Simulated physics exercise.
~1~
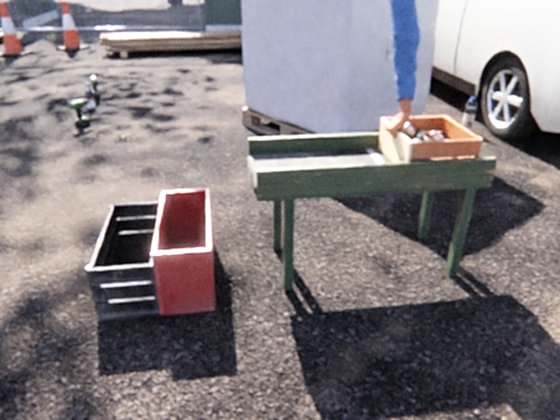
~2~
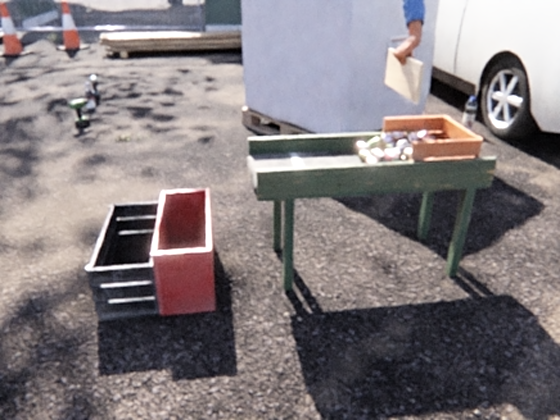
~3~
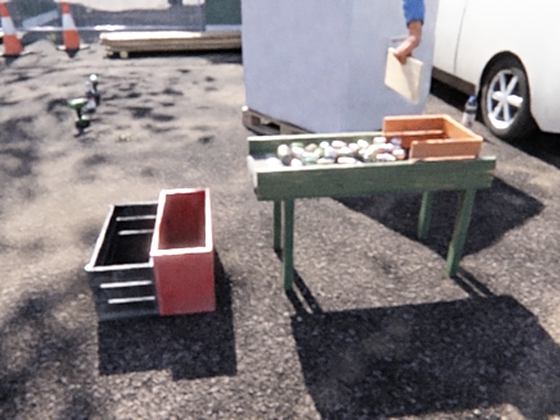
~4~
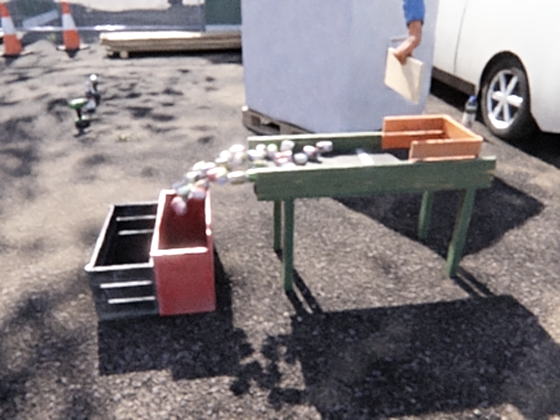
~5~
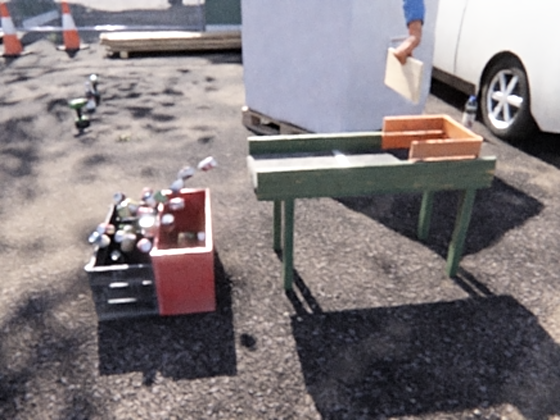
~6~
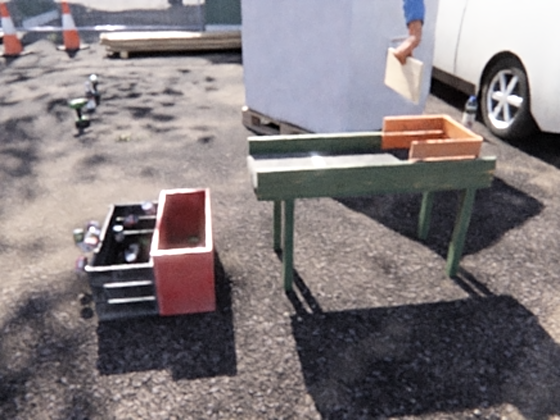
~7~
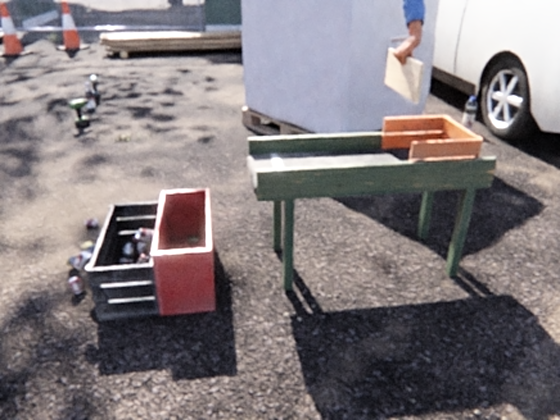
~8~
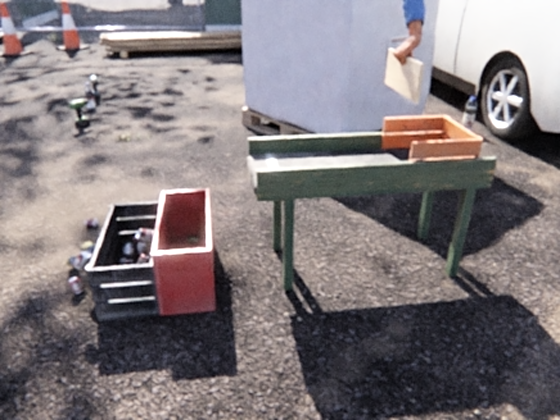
At first, a hand holds a pale gate at the edge of an orange pen full of small cans, which sits on a green conveyor table in a sunlit lot. The hand lifts the gate, and the cans start moving left along the belt. They spread into a long stream and pour off the left end toward a red bin and a black box on the ground. Some drop into the red bin, while others fly past it to the black box. Finally, several cans rest in the black box and a few lie on the ground to its left.
